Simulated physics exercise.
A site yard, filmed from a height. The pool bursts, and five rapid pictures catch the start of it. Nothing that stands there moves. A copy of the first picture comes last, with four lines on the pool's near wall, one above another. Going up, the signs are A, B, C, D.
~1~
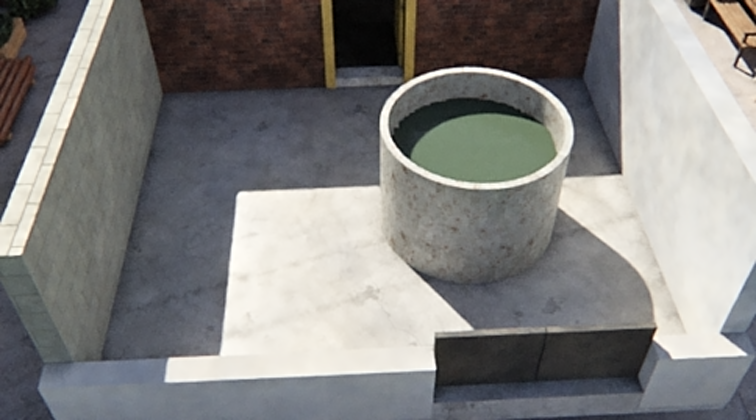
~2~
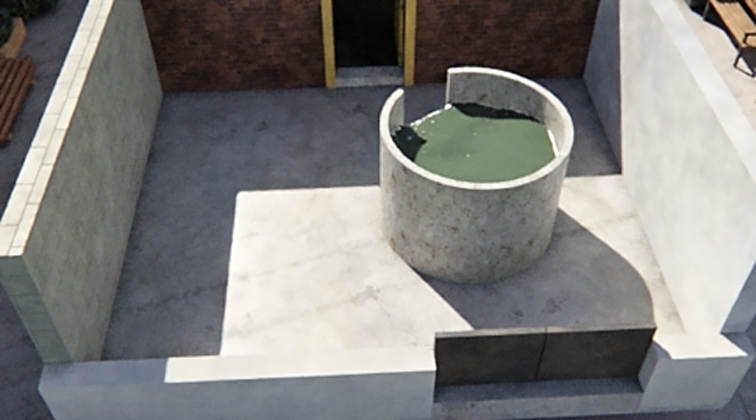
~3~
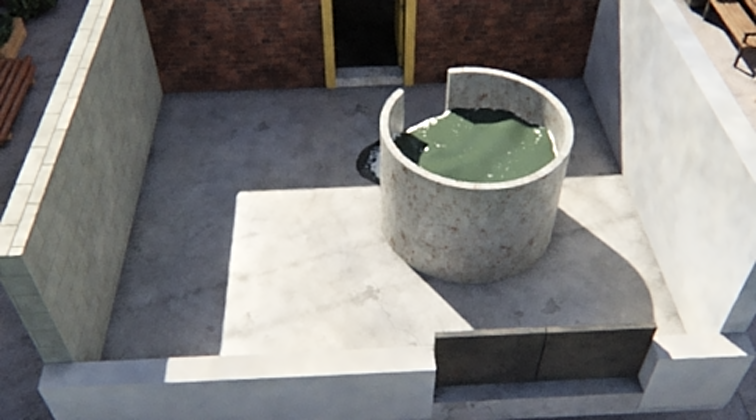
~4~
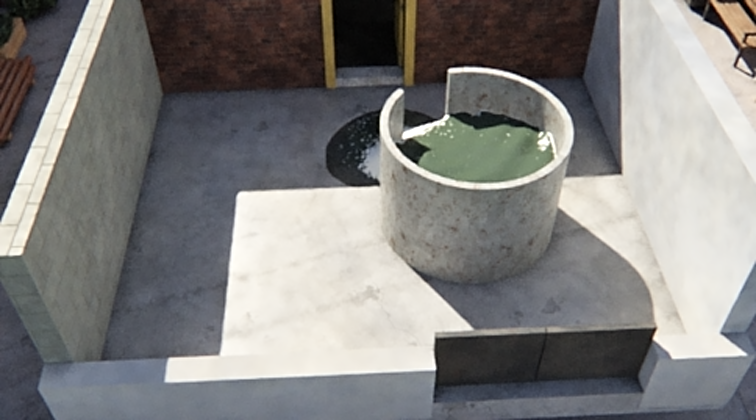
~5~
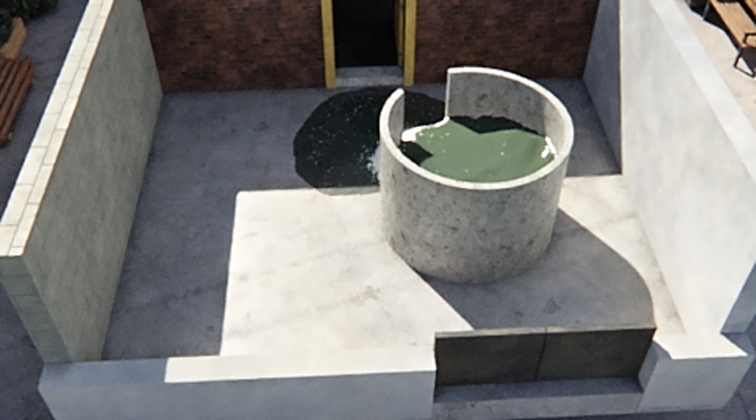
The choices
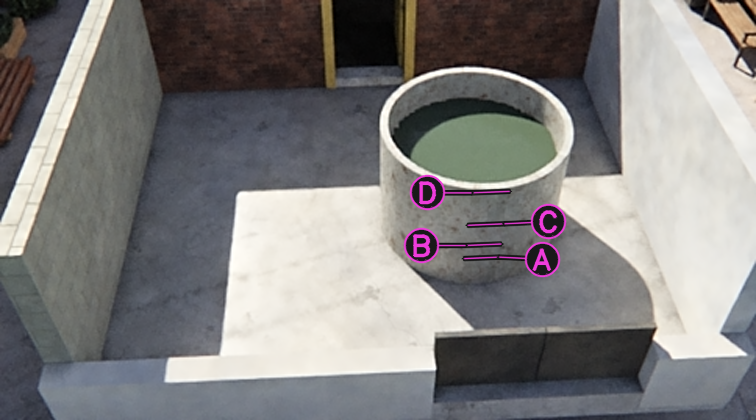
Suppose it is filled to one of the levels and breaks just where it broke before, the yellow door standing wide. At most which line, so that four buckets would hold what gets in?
Line A.
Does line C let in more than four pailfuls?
Yes, it does.
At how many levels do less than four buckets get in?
One of the four.
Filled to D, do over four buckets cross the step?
Yes.
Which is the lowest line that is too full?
B.
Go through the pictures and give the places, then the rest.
Water in the pool at rest, its middle at (473, 150); foot of the yellow doorway at (370, 86); shut gate at (543, 338).
Water covers 1 % of the ground, its front hidden from here.
Water covers 3 % of the ground, its front hidden from here.
Water covers 7 % of the ground and shows as far out as (340, 146).
Water covers 13 % of the ground and shows as far out as (343, 96).
On the marked copy, A at (481, 257); B at (483, 244); C at (486, 224); D at (490, 192); from the bottom up A, B, C, D.
Choosing A, a bucket or two gets in.
Choosing B, about 10 bucketfuls get in.
Choosing C, dozens of bucketfuls pour in.
Choosing D, dozens of bucketfuls pour in.
